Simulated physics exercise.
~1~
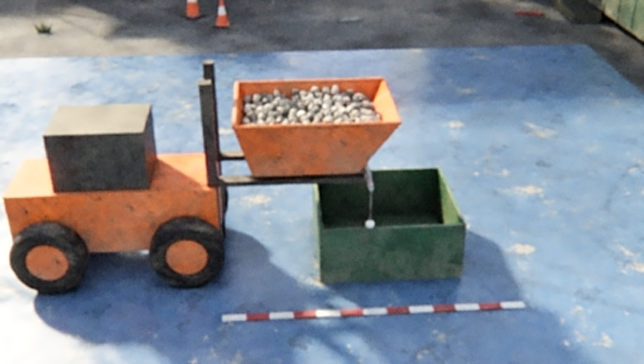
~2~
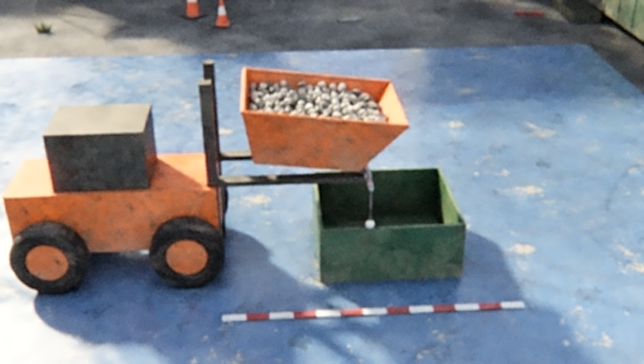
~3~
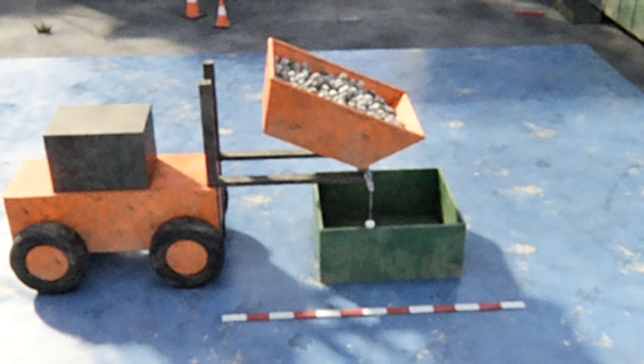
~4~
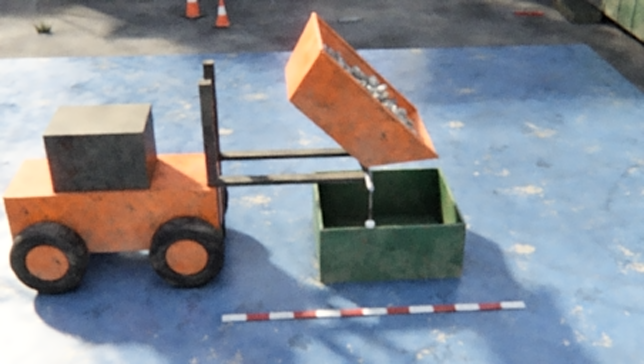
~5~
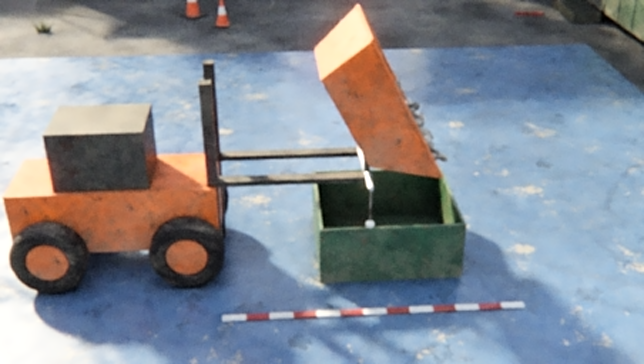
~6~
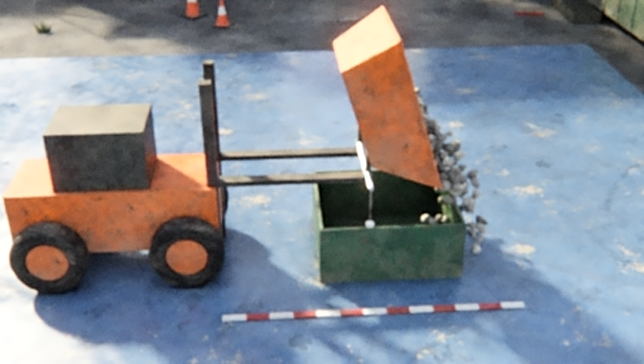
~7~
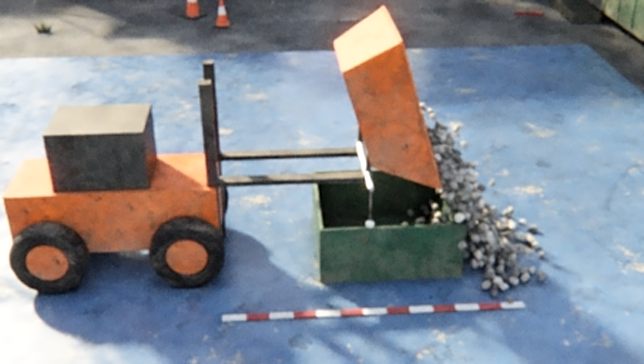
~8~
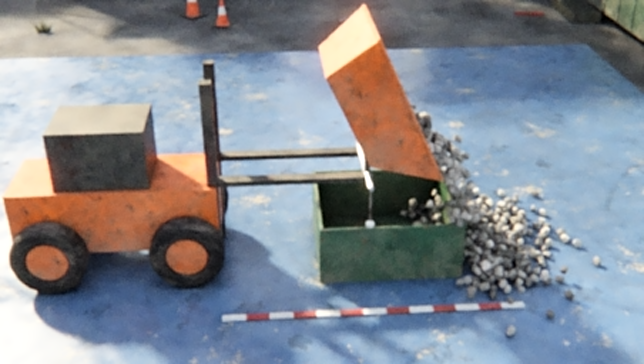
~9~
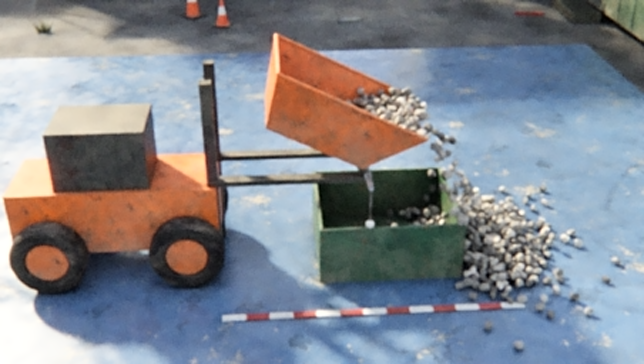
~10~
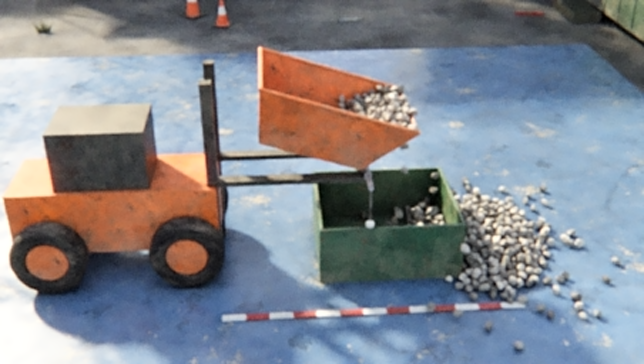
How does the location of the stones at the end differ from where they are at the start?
At the start, all the stones sit together in the raised orange skip. At the end, many lie lower and farther right in a heap on the blue floor beside the green bin, while some remain in the skip and a few are in the bin.
